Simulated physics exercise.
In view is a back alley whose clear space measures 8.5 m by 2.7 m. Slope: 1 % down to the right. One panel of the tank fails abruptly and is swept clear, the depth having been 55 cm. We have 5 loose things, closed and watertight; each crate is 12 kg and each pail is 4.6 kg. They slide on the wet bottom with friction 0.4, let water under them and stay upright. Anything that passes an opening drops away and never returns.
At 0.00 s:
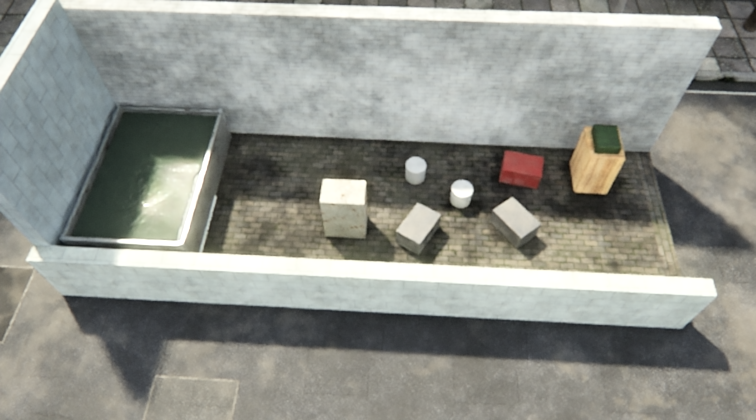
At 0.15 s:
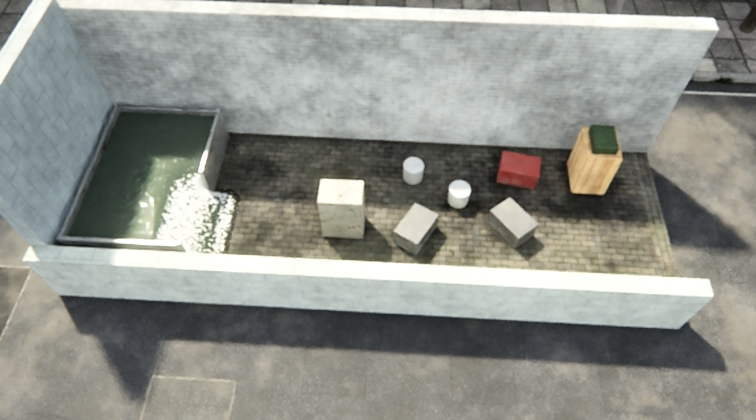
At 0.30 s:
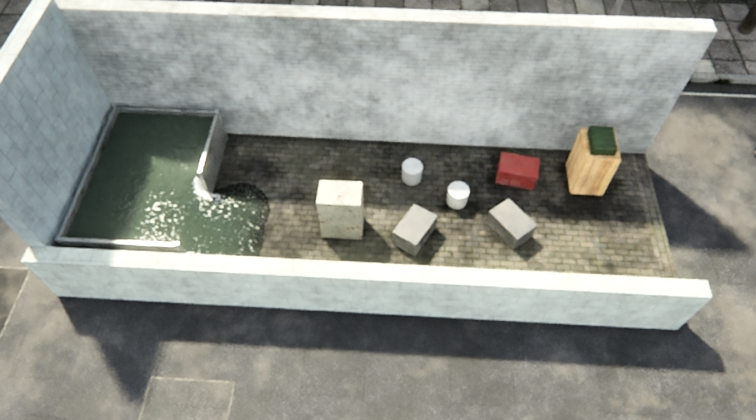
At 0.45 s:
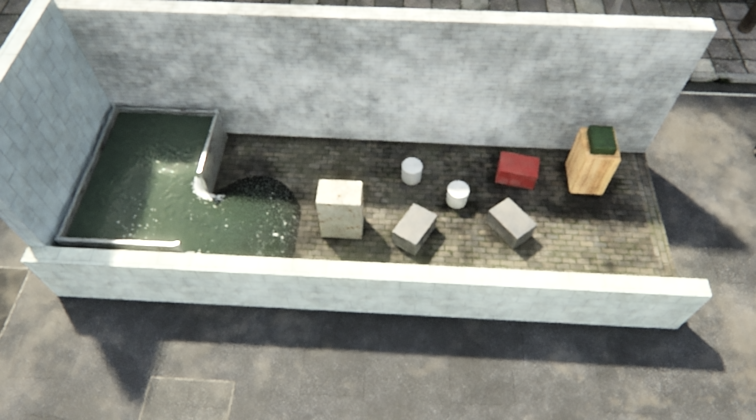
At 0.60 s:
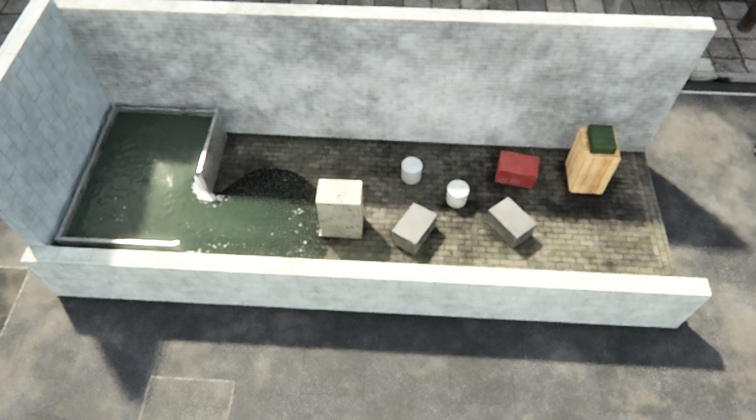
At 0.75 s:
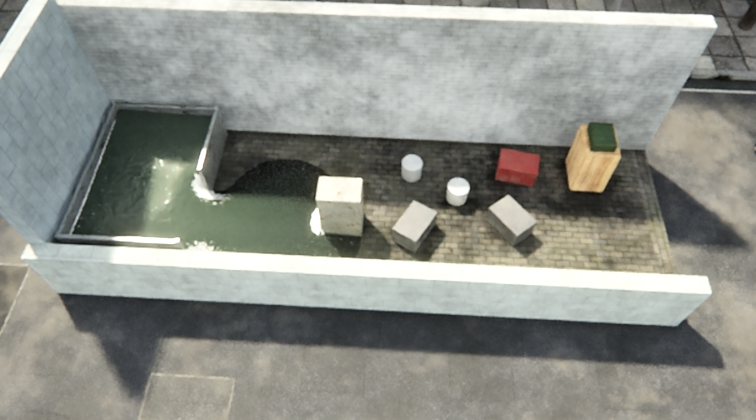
The video shows a walled alley seen from above, where green water bursts through an opening in a tank at the left and spreads rightward across the paving to a pale block, while the scattered crates and pails stay still.
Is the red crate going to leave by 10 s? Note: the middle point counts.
It has not departed by then.
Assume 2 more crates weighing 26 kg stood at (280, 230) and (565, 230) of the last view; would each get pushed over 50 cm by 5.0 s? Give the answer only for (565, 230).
Note: Displacement tops the threshold.
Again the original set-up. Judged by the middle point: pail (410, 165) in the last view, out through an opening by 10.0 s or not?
My call is that it fails.
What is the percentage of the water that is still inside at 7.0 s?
About 64 in a hundred parts of the water.
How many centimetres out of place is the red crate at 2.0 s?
I'd put it at around 0 cm.
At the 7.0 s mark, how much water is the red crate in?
Roughly 9 cm deep.
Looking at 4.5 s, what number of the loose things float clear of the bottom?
Answer: 4.
After 2.0 s the red crate is near (519, 161), 0.0 m from its start, aground; 0 of 5 are out; 0 afloat.
After 4.5 s the red crate is near (553, 141), 0.7 m from its start, afloat; 0 of 5 are out; 4 afloat.
After 7.0 s the red crate is near (552, 143), 0.7 m from its start, afloat; 3 of 5 are out; 2 afloat.
After 10.0 s the red crate is near (552, 144), 0.7 m from its start, afloat; 3 of 5 are out; 1 afloat.
